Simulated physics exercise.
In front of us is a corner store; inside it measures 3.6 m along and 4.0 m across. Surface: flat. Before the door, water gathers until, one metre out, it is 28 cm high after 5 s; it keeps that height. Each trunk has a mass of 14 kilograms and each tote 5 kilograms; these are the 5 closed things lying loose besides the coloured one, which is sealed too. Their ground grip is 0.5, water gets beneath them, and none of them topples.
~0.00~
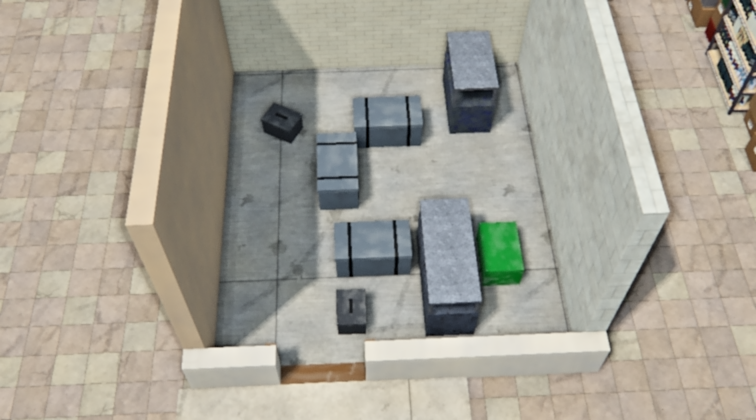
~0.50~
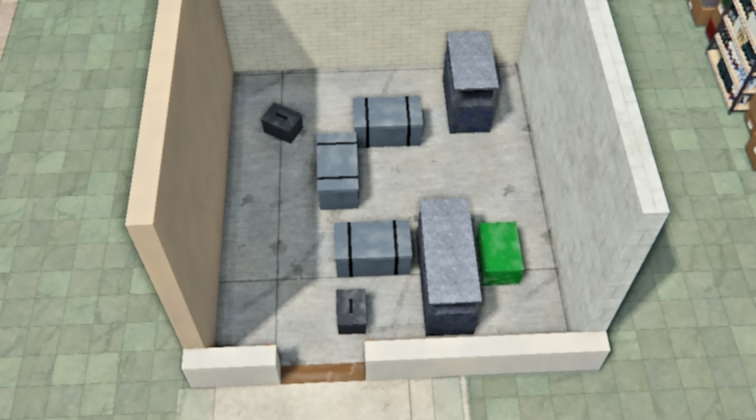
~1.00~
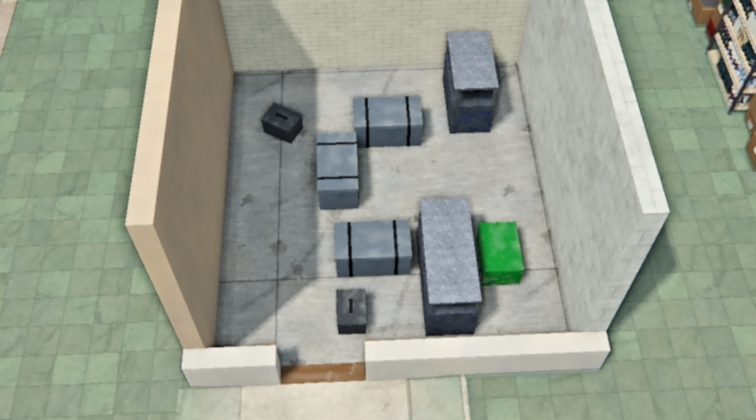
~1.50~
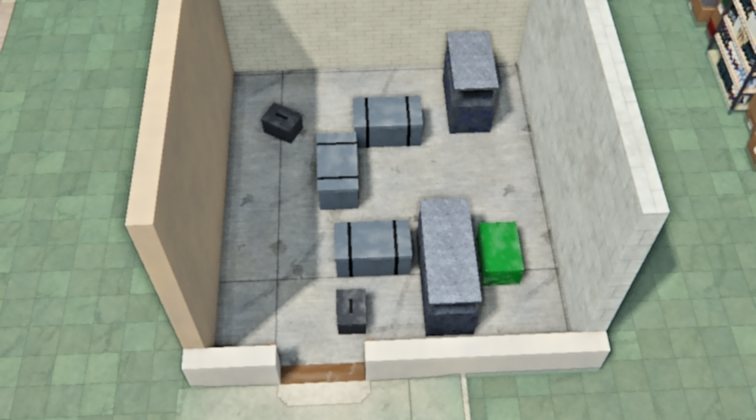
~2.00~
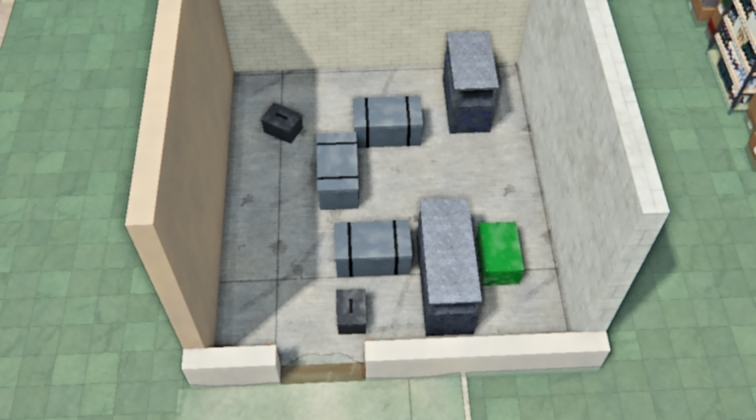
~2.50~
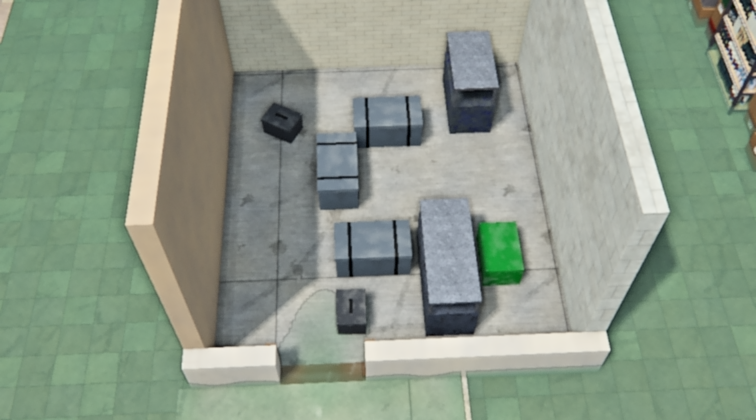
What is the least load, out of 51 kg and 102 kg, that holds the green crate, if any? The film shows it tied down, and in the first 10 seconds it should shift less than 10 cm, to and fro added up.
I'd say it gets by with the lighter one.
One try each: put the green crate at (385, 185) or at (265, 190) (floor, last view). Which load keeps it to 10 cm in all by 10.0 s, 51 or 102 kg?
The first try gives success with both; the second gives success with both.
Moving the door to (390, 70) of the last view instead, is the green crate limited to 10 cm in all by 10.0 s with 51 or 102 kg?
Result: The lesser mass is plenty.
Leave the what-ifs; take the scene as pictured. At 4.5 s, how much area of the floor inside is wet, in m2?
5.5 m2.
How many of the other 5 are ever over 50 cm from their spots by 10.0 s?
Result: 5.
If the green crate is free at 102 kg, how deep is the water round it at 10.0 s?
Close to 2 cm deep.
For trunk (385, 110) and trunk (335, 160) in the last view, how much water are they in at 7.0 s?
5 and 7 cm.
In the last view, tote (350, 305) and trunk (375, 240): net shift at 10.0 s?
In turn: 250 cm, 200 cm.
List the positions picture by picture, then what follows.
The green crate at (501, 246) rests on the ground; 0.0 m2 under water; 0 of 6 have shifted, in the first picture.
The green crate at (501, 246), on the bottom; 0.0 m2 under water; 0 of 6 have shifted, in the second picture.
The green crate at (501, 246) rests on the ground; 0.0 m2 under water; 0 of 6 have shifted, in the third picture.
The green crate at (501, 246) rests on the ground; 0.0 m2 under water; 0 of 6 have shifted, in the fourth picture.
The green crate at (501, 246) rests on the ground; water covers 0.0 m2; 0 of 6 have shifted, in the fifth picture.
The green crate at (501, 246), on the bottom; 0.4 m2 under water; 0 of 6 have shifted, in the sixth picture.
After 3.5 s the green crate would be 0 cm from its start with 51 kg and 0 cm from its start with 102 kg; 0 cm of water round it then.
After 4.5 s the green crate would be 0 cm from its start with 51 kg and 0 cm from its start with 102 kg; 0 cm of water round it then.
After 7.0 s the green crate would be 0 cm from its start with 51 kg and 0 cm from its start with 102 kg; 0 cm of water round it then.
After 10.0 s the green crate would be 0 cm from its start with 51 kg and 0 cm from its start with 102 kg; 2 cm of water round it then.
